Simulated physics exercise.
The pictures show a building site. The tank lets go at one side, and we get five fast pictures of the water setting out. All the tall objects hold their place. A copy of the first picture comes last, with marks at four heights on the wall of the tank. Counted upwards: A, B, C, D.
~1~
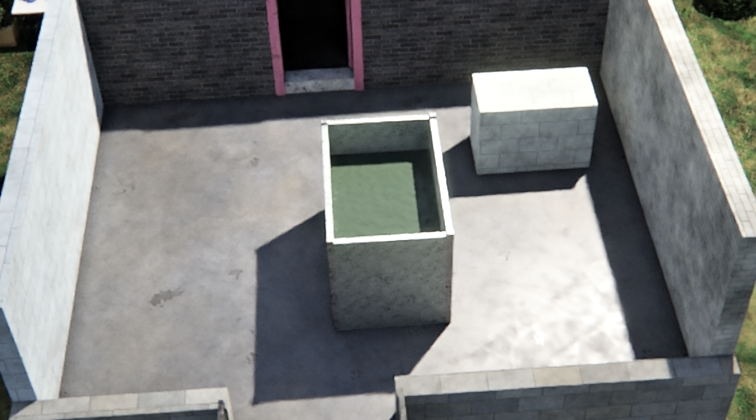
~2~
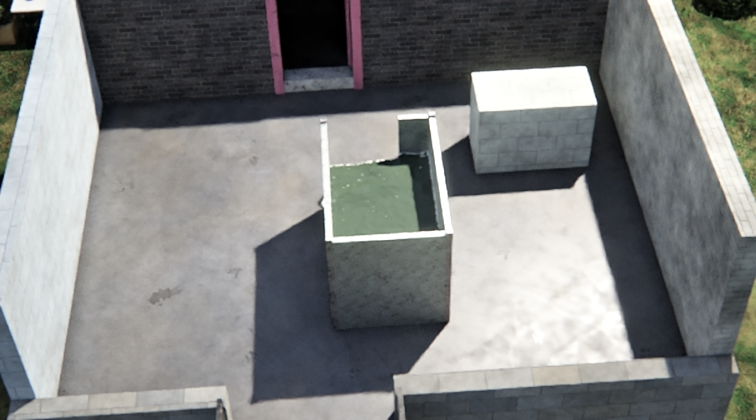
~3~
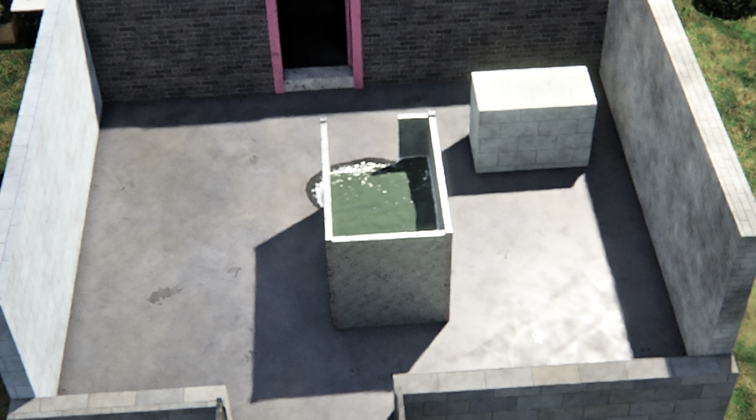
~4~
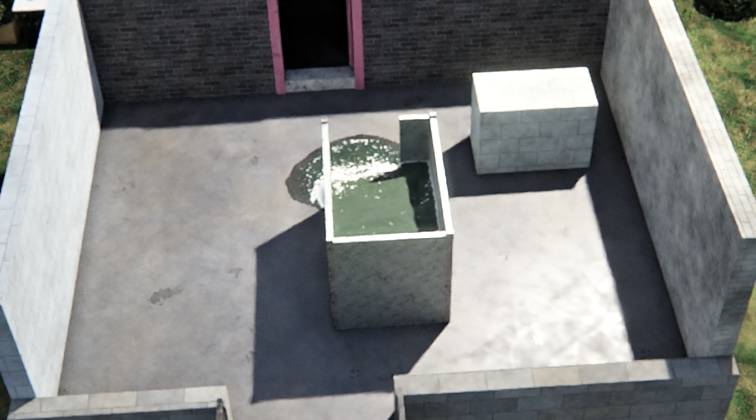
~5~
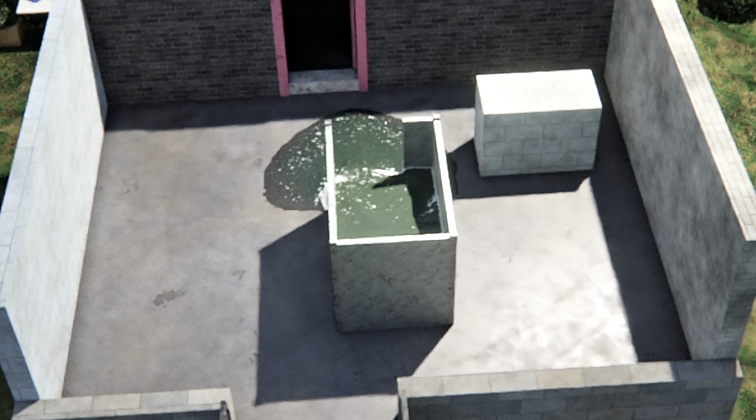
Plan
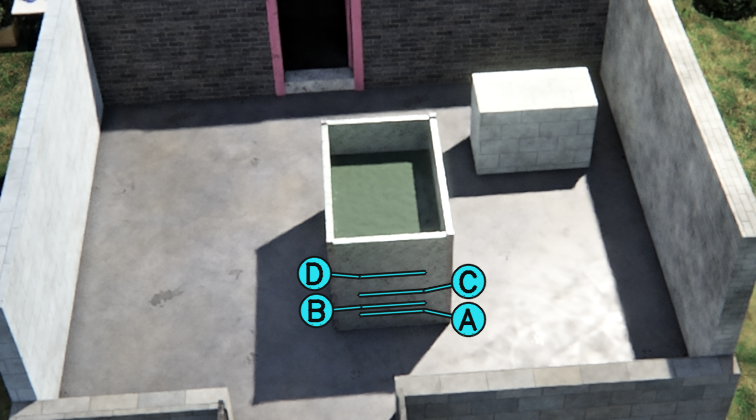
To begin with, green water lies still in a pale open-topped tank in a walled yard with a pink doorway behind. Part of the tank's back wall disappears and water pours out through the gap, flecked with white, then spreads across the ground behind and to the left as a widening dark pool.
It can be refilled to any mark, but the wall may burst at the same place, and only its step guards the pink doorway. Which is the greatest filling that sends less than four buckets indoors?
C is the one.
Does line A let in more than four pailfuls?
No.
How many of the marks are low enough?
Three of them.
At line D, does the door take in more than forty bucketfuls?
No.
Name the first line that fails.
D.
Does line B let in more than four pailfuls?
No, that is safe.
In cyan, A at (392, 312); B at (392, 305); C at (392, 293); D at (391, 274); from the bottom up A, B, C, D.
With A, nothing gets over.
With B, nothing gets over.
With C, a bucket or two gets in.
With D, about 12 bucketfuls get in.
